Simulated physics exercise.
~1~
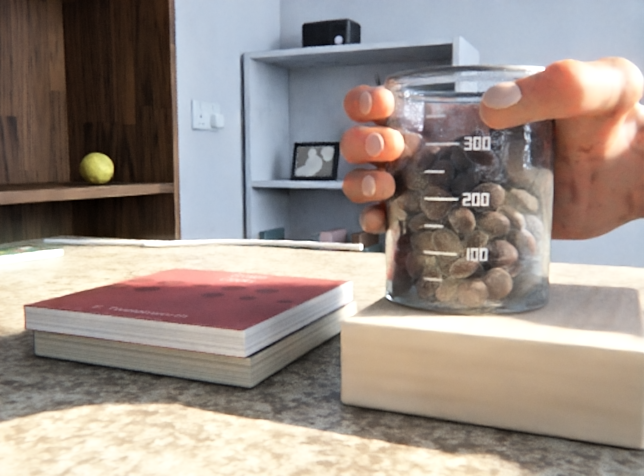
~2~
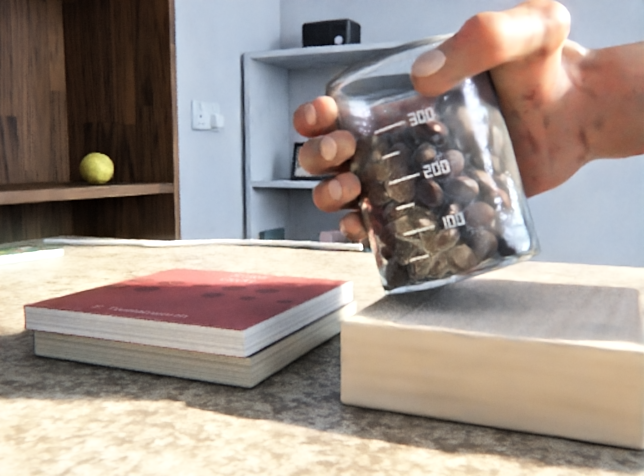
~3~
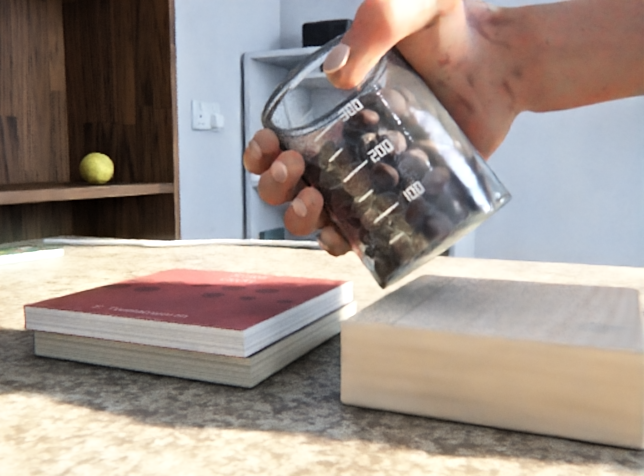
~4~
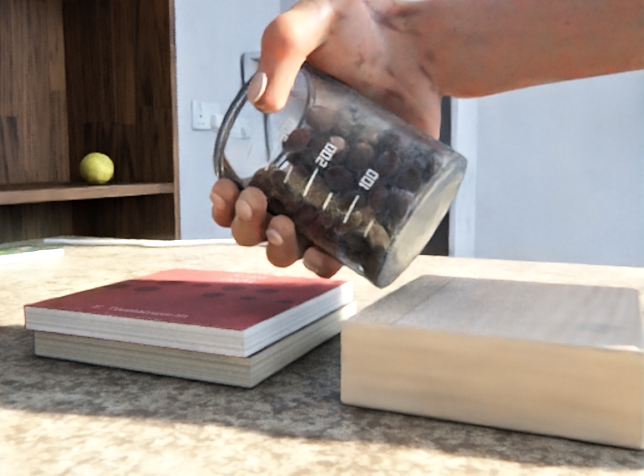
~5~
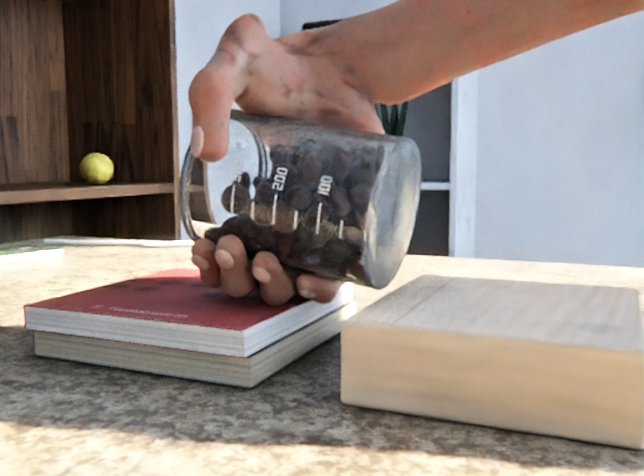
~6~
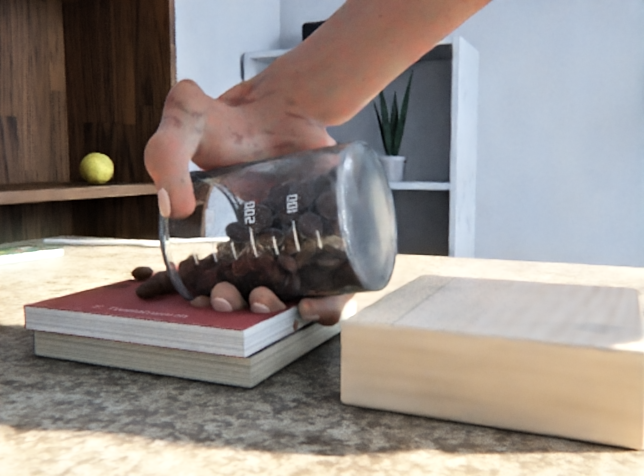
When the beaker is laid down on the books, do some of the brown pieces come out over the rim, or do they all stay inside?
Some of them come out over the rim, with a few tumbling onto the red cover while most are still in the beaker.
